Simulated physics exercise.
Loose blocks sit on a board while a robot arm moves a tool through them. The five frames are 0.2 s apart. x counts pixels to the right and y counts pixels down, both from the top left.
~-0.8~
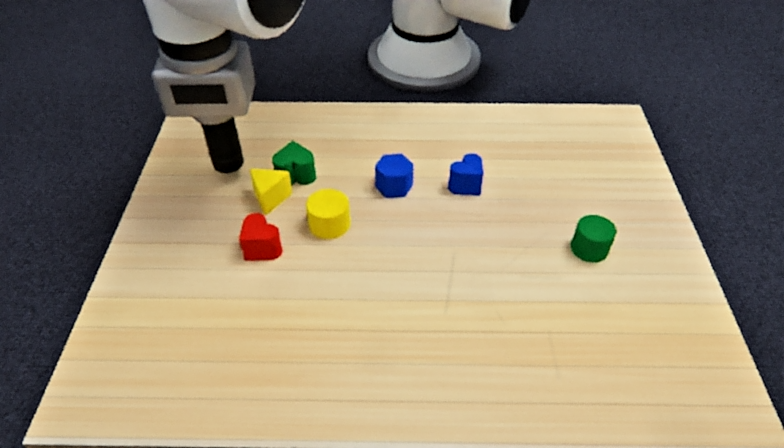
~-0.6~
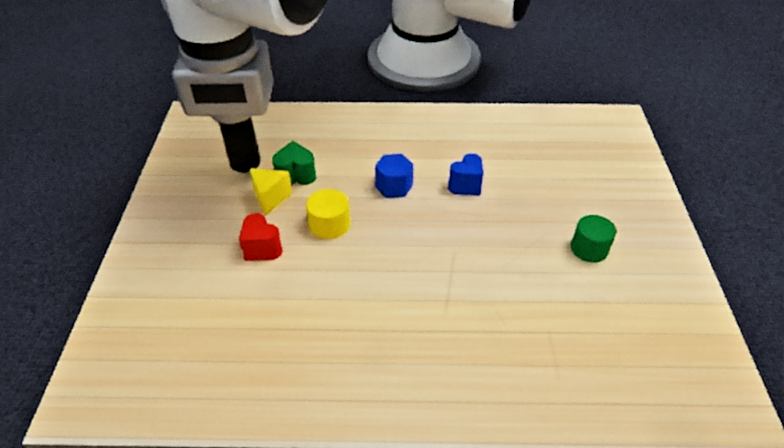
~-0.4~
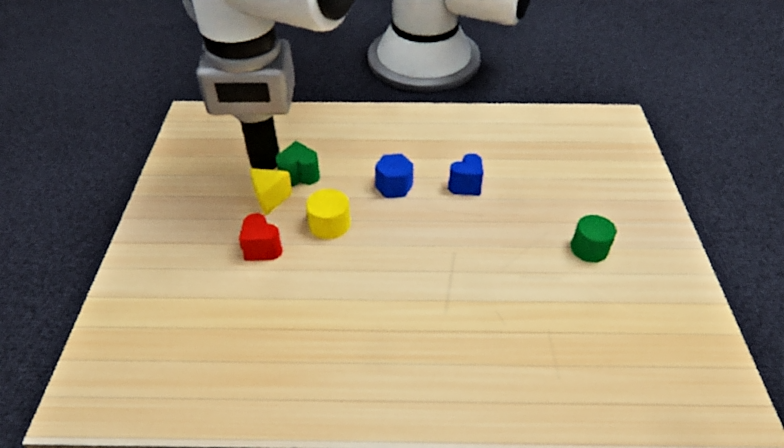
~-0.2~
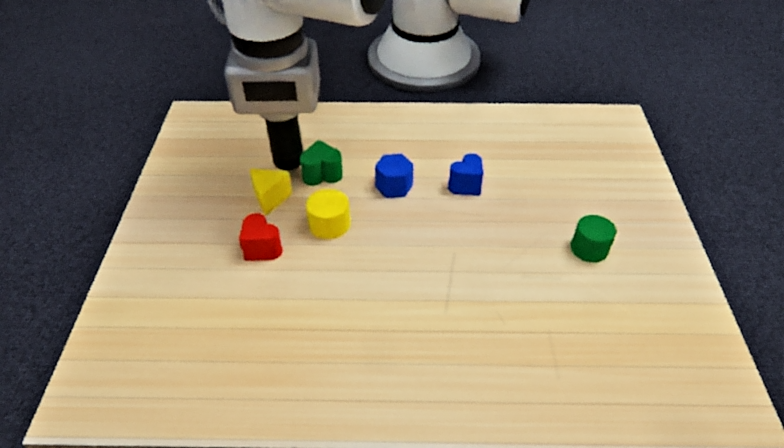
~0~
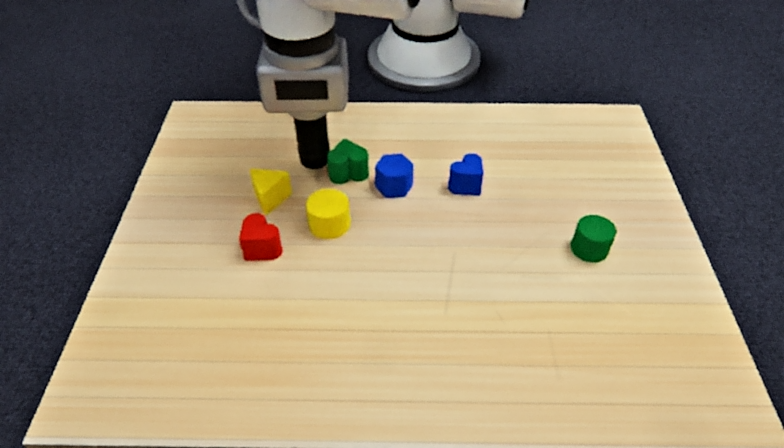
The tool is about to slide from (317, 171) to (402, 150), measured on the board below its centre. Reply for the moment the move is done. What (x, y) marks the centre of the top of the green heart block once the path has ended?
It should be at (425, 144) by then.
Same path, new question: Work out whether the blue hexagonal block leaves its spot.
Its place changes.
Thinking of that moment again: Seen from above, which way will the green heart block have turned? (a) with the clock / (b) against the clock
Correct choice: A.
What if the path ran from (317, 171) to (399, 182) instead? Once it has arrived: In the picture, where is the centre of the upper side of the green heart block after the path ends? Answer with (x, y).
Somewhere near (419, 145).
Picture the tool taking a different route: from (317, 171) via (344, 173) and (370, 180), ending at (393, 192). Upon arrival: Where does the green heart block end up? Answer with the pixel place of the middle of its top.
Its top middle is near (406, 150).
On the path given first. One third of the way, tool at (347, 154); green heart block at (378, 148); blue hexagonal block at (404, 166), turned 30° clockwise.
Two thirds of the way, tool at (376, 147); green heart block at (406, 143), turned 15° clockwise; blue hexagonal block at (408, 167), turned 45° clockwise.
At the end, tool at (402, 140); yellow triangular block still; green heart block at (425, 144), turned 30° clockwise; blue hexagonal block at (408, 167), turned 45° clockwise.
